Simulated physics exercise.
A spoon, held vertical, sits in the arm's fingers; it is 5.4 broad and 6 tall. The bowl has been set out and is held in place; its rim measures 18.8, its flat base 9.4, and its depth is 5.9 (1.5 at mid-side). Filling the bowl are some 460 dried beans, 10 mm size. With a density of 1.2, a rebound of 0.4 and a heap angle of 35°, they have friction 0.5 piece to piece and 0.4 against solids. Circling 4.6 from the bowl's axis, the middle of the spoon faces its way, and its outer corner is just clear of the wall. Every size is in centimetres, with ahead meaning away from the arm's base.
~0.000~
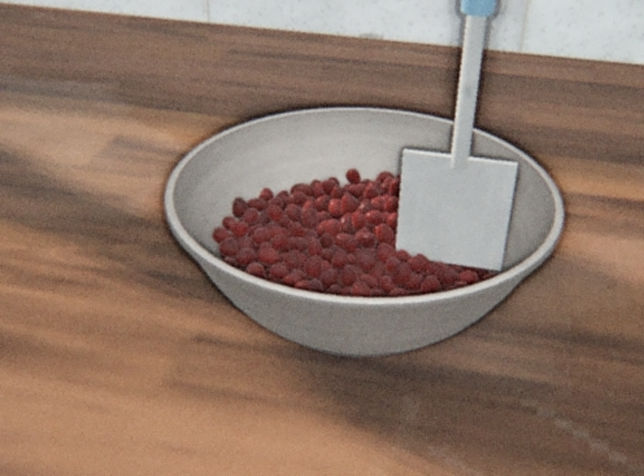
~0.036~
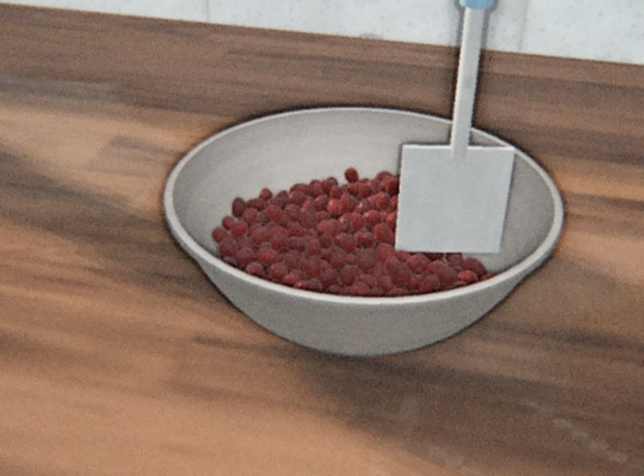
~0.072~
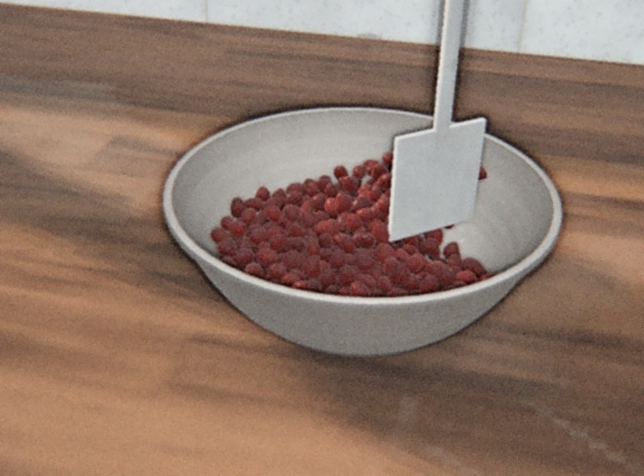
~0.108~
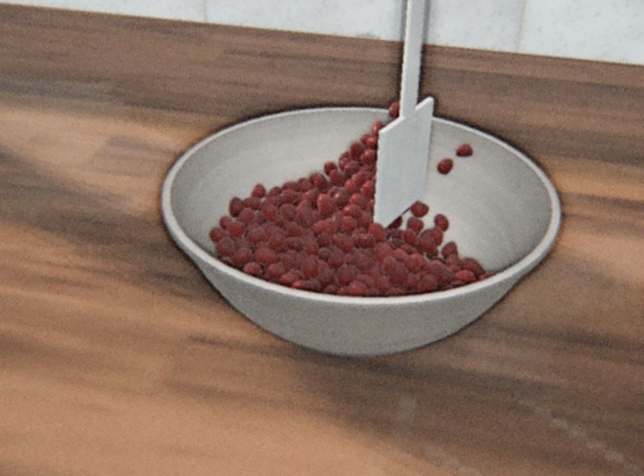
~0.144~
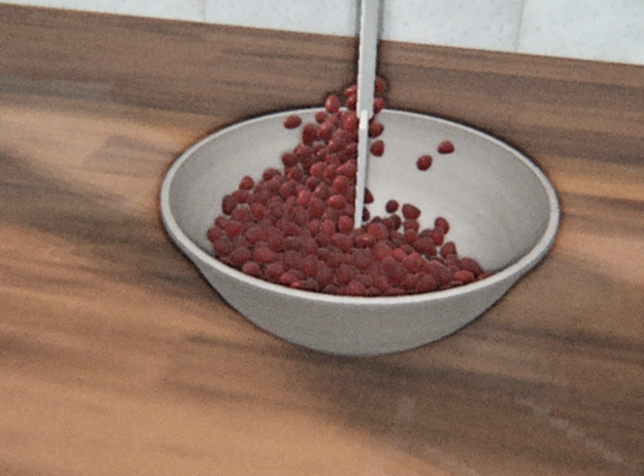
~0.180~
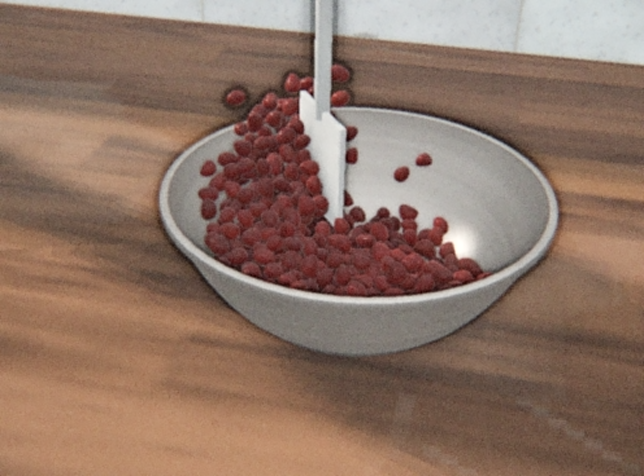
A flat gray spatula swept around the bowl from right to left, turning as it went, and pushed the small dark red beans into a heap at the back left, with several rising above the rim.
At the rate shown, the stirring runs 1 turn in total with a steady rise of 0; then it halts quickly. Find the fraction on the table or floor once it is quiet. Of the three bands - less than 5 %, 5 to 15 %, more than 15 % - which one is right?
The right band is more than 15 %.
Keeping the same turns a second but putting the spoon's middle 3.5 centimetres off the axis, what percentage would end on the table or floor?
Around 20 in a hundred, in that case.
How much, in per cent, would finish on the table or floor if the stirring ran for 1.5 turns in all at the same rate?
I'd expect some 35 per cent.
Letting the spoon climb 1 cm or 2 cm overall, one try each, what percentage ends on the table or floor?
Trial one: Roughly 20 %; trial two: Roughly 10 %.
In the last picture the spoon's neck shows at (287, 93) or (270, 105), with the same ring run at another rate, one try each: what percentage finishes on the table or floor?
Well, about 30 percent the first time and about 40 percent the second.
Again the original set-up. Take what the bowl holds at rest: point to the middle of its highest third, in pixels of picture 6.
Near (433, 207).
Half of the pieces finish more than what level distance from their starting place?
My guess is close to 7 centimetres.
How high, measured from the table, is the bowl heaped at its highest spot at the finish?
About 5.5 centimetres.
After 0.29 s, 214° round, highest piece 9 above the table; 422 in the bowl, 10 on the table or floor, 31 in flight or on the tool.
After 0.40 s, 301° round, highest piece 9 above the table; 385 in the bowl, 45 on the table or floor, 33 in flight or on the tool.
After 0.65 s, 0° round, highest piece 6 above the table; 346 in the bowl, 117 on the table or floor.
After 1.35 s, 0° round, highest piece 6 above the table; 346 in the bowl, 117 on the table or floor.
At rest, 346 in the bowl, 117 on the table or floor. That is 25 % on the table or floor.
